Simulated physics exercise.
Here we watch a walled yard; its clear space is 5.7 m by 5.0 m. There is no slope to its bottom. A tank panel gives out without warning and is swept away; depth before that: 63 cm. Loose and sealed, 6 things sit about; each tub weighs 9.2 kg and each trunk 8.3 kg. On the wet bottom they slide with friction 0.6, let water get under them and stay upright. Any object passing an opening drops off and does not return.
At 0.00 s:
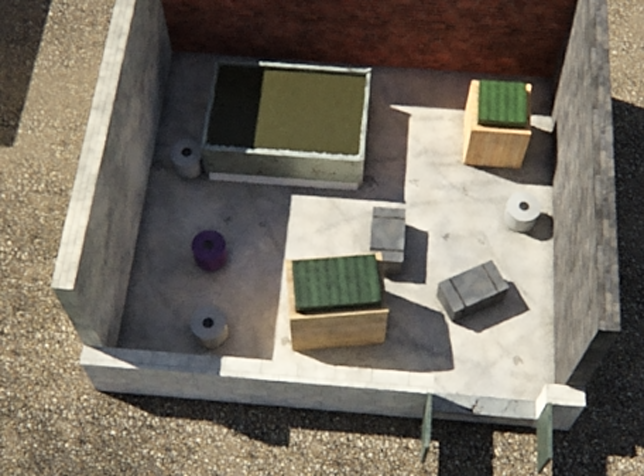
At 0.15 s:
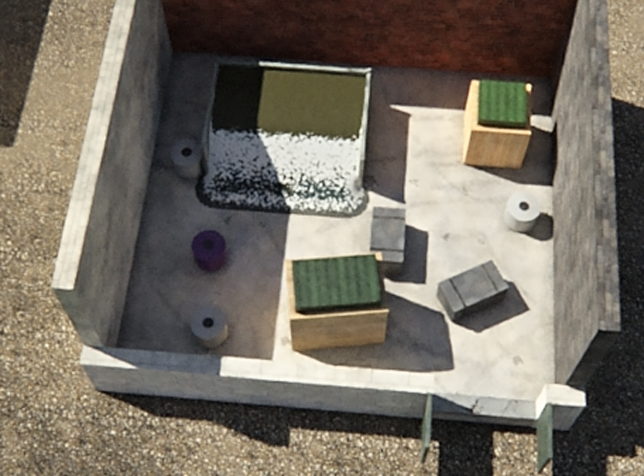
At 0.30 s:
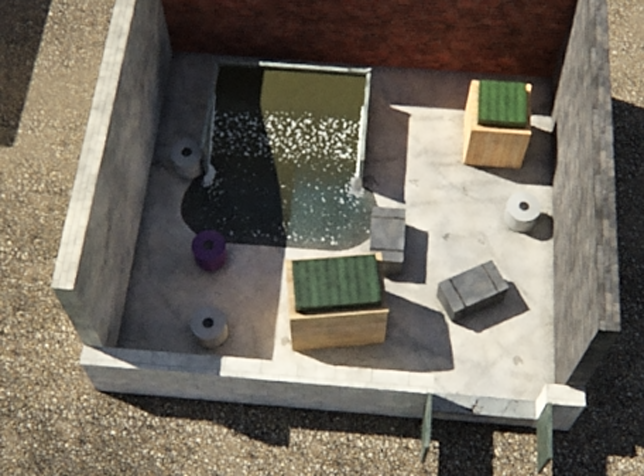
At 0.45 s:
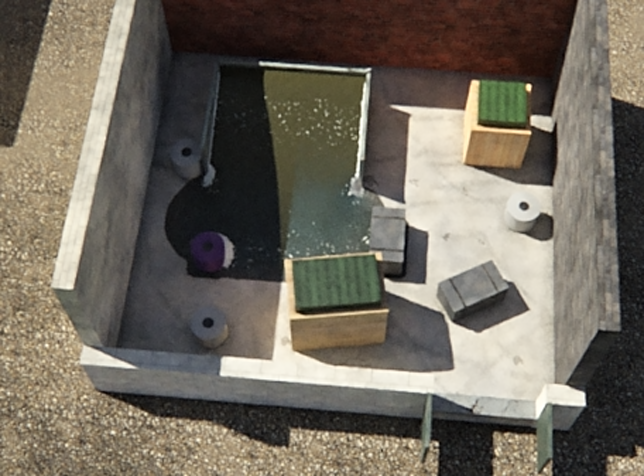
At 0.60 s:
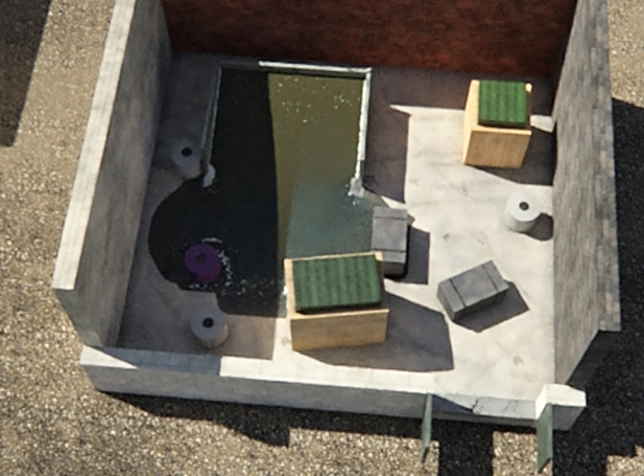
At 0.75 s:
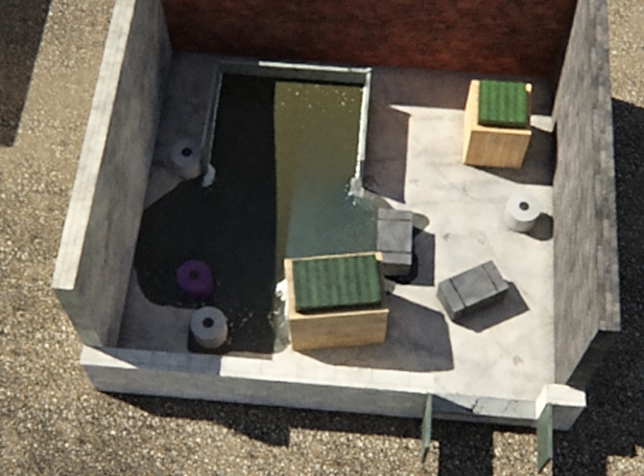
Murky water breaks out through the front of a raised tank in a walled yard, foaming white, and fans across the pale floor among tubs and boxes. It darkens the ground around the purple tub, which then slides a little toward the front wall, and a gray box beside the flow shifts slightly.
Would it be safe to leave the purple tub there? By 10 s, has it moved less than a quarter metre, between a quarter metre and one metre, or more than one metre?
I think it's going to get taken a long way.
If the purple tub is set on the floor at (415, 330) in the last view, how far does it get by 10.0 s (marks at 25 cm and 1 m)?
Well, it is shoved a long way.
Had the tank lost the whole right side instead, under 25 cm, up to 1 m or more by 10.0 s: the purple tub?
I'd say the purple tub scarcely moves.
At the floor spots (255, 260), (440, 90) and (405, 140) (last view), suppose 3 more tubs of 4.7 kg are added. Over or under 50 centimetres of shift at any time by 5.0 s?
In the order listed: Across the line; behind the line; behind the line.
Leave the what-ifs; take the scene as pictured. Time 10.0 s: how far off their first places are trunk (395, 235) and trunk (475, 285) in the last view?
Respectively: 140 cm / 80 cm.
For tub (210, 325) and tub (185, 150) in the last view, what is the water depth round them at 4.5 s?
Depth approx. 9 cm / 6 cm.
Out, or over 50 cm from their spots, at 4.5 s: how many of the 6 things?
6 in all.
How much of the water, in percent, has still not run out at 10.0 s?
86 %.
After 2.0 s the purple tub is near (130, 309), 1.4 m from its start, afloat; 0 of 6 are out; 2 afloat.
After 4.5 s the purple tub is near (236, 158), 1.4 m from its start, afloat; 0 of 6 are out; 6 afloat.
After 7.0 s the purple tub is near (279, 136), 1.9 m from its start, afloat; 0 of 6 are out; 4 afloat.
After 10.0 s the purple tub is near (314, 164), 1.9 m from its start, aground; 0 of 6 are out; 4 afloat.
